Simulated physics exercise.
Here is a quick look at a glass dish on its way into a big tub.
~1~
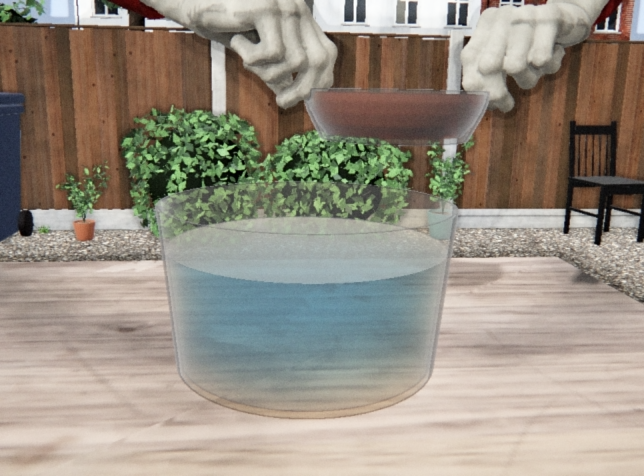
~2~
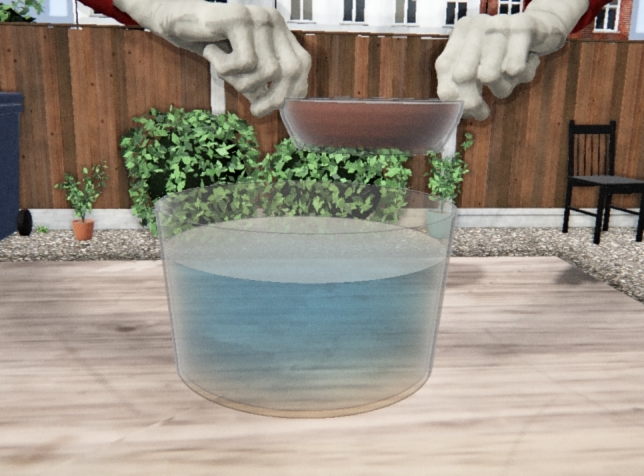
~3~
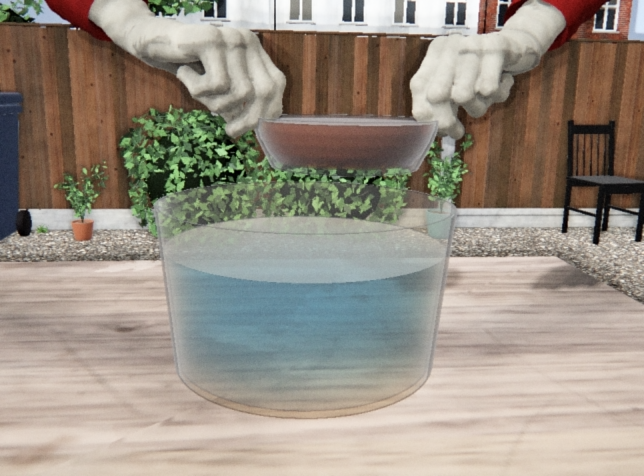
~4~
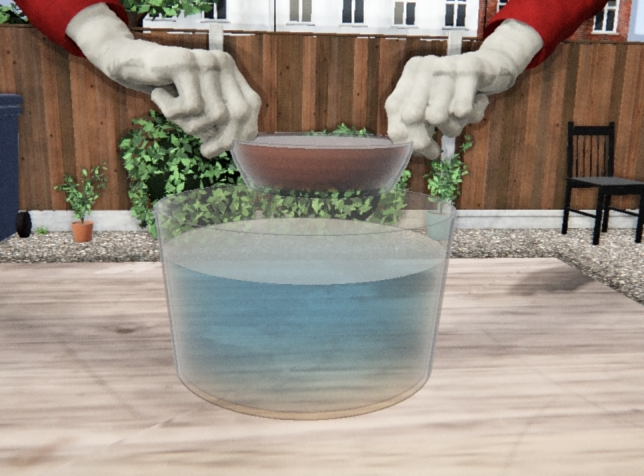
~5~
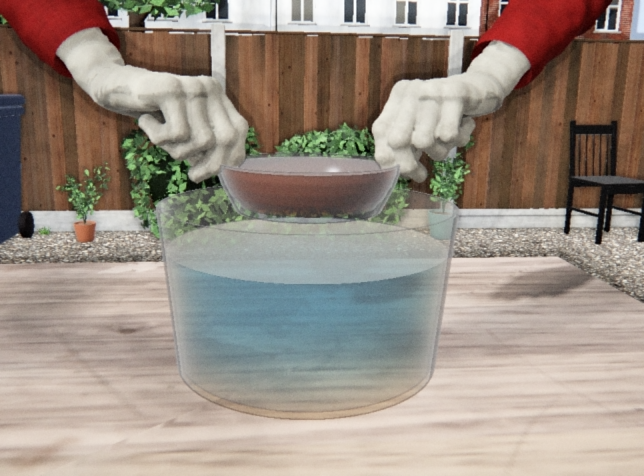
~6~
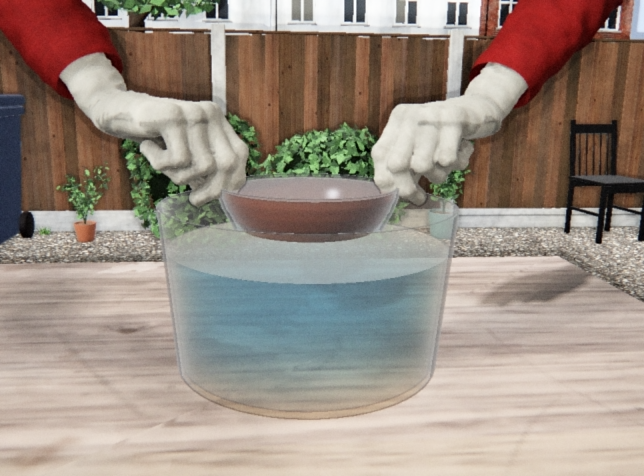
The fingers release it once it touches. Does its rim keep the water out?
No, it fails to stay up.
Shortly, the dish dips into the water.
Then, water pours in over its rim.
At the finish, the dish lies on the bottom.
